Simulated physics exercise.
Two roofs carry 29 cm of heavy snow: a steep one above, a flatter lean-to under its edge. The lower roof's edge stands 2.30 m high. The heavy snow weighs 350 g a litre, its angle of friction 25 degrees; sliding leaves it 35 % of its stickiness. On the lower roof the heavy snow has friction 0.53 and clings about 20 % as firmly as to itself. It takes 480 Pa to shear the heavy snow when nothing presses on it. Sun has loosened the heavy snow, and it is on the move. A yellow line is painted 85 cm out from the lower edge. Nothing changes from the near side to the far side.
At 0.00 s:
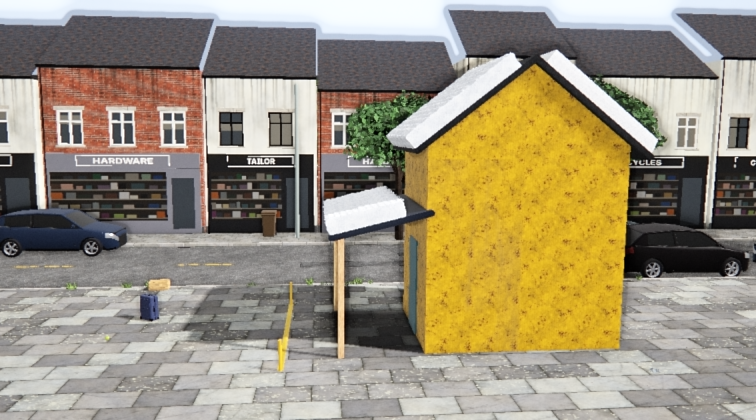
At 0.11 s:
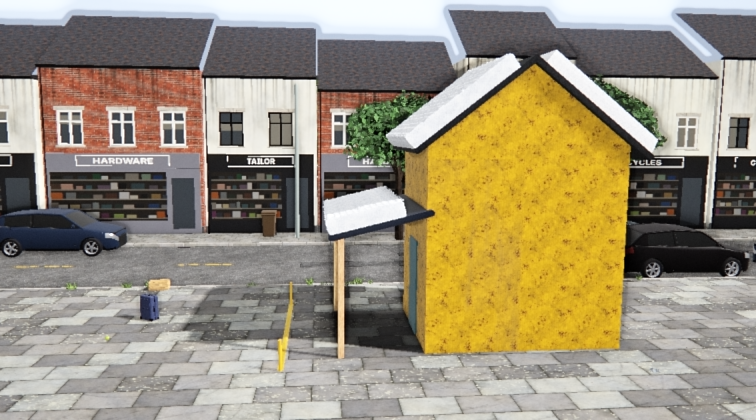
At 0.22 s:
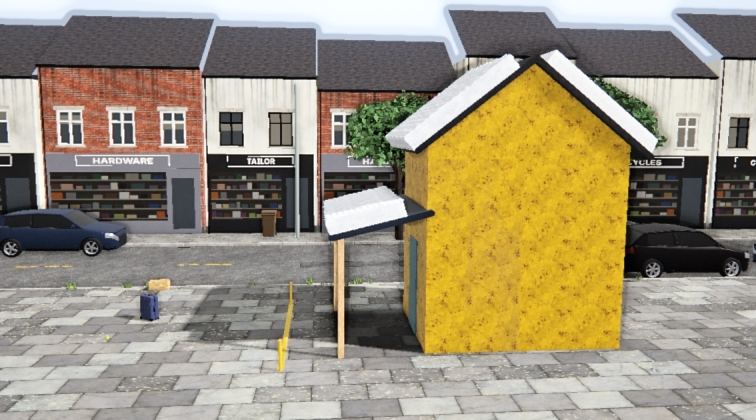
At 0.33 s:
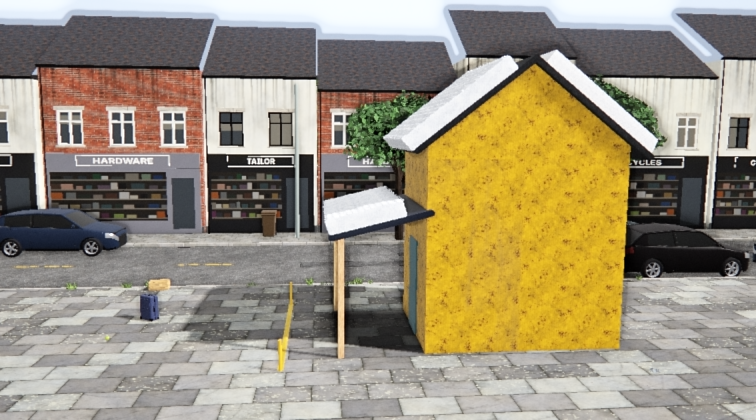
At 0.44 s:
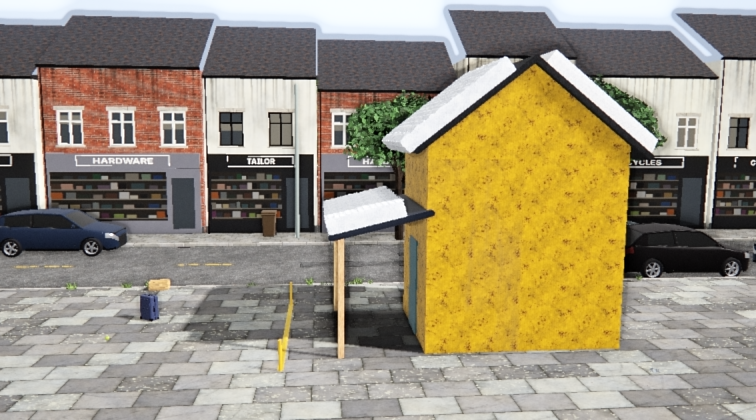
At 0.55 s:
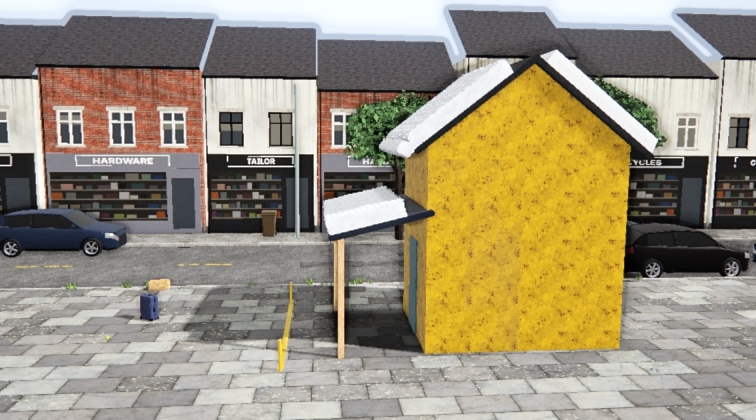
In this clip, a yellow building with a snow-covered steep roof and a lower lean-to stands on a paved area opposite shops, and the snow on the steep roof's left slope slides slightly down to the left, past its edge.
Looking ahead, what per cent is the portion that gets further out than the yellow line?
About 35 %.
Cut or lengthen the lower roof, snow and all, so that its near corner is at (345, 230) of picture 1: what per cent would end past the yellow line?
In that case some 40 per cent.
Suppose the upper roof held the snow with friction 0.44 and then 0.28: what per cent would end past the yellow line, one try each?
In turn about 50 %, 55 %.
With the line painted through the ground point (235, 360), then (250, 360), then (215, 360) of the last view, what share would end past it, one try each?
In that order: 14 %, 25 %, 10 %.
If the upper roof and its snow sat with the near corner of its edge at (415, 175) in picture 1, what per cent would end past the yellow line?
It would be near 12 %.
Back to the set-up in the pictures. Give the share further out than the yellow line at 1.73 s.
Some 0 per cent.
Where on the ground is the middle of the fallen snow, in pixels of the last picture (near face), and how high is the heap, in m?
Around (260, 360); it stands about 0.3 m.
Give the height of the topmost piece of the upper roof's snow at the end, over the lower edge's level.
About 0.8 m.
By 1.09 s, none is below the lower edge and 0 % is past the line.
By 1.73 s, none is below the lower edge and 0 % is past the line.
By 2.36 s, 9 % is below the lower edge and 0 % is past the line.
By 3.00 s, 52 % is below the lower edge and 29 % is past the line.
By 4.00 s, at the end, 53 % is below the lower edge and 35 % is past the line.
